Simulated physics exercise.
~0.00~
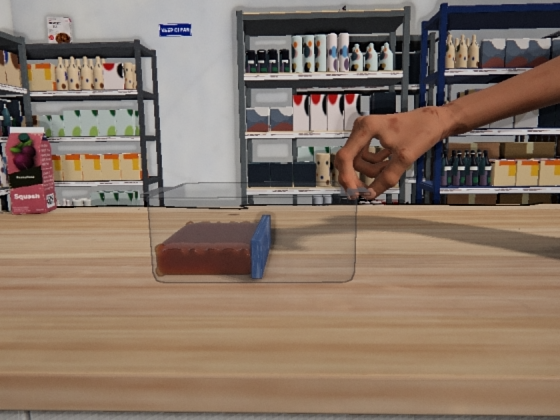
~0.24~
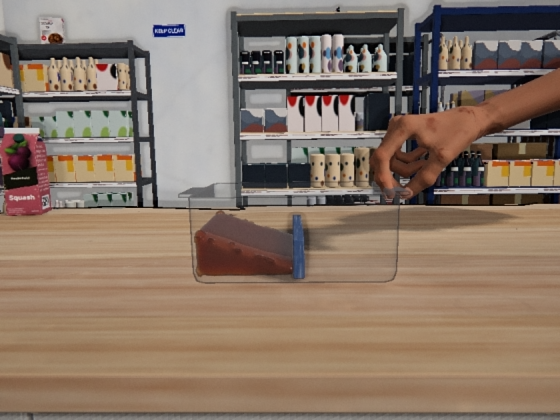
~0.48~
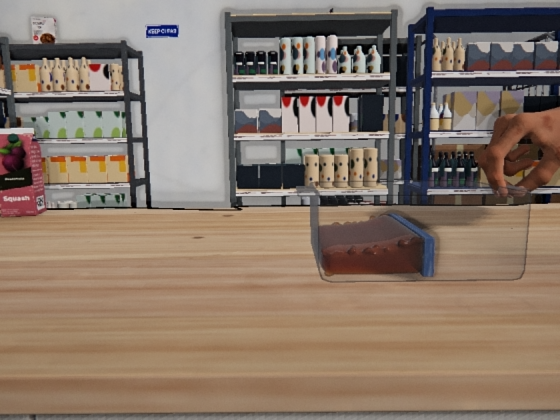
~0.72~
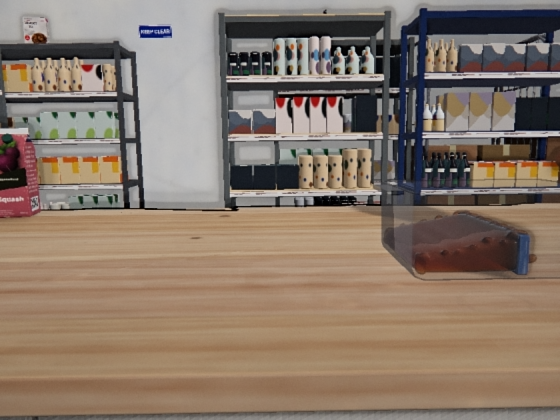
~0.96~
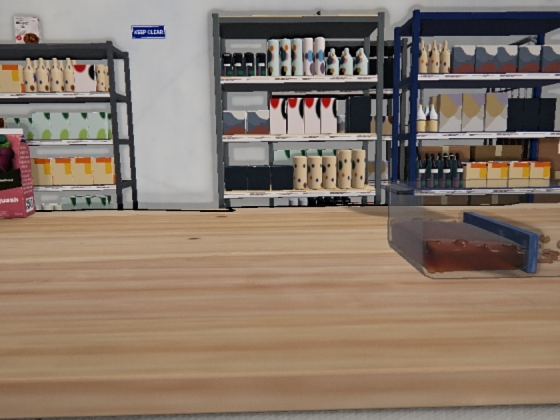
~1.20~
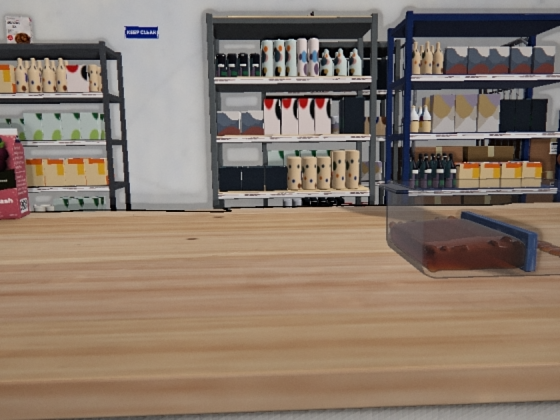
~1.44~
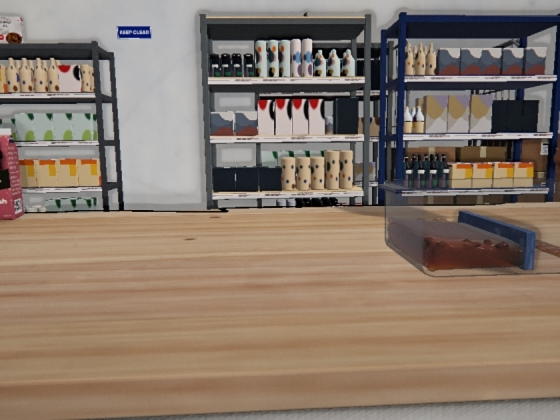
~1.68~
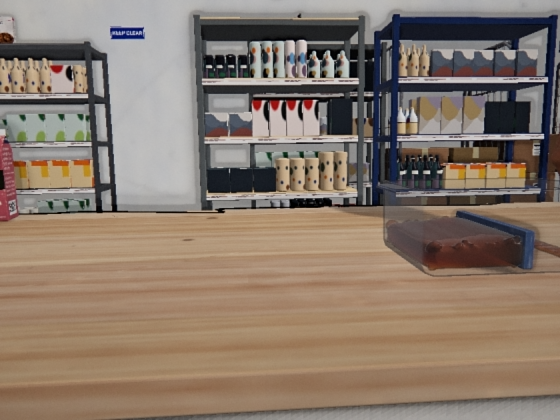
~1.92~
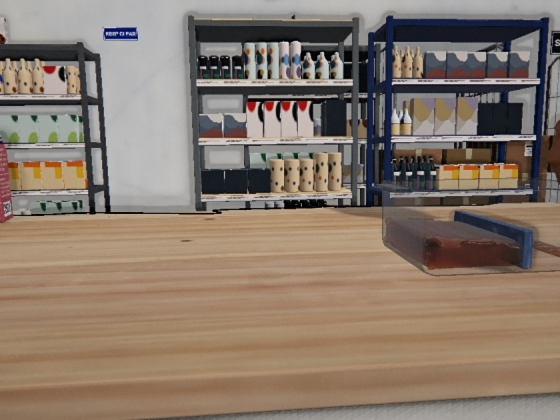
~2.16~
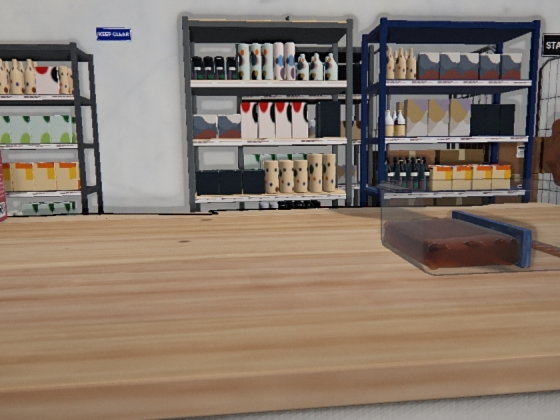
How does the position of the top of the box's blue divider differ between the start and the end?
At the start the top of the blue divider is near the middle of the view, and at the end it is close to the right edge.
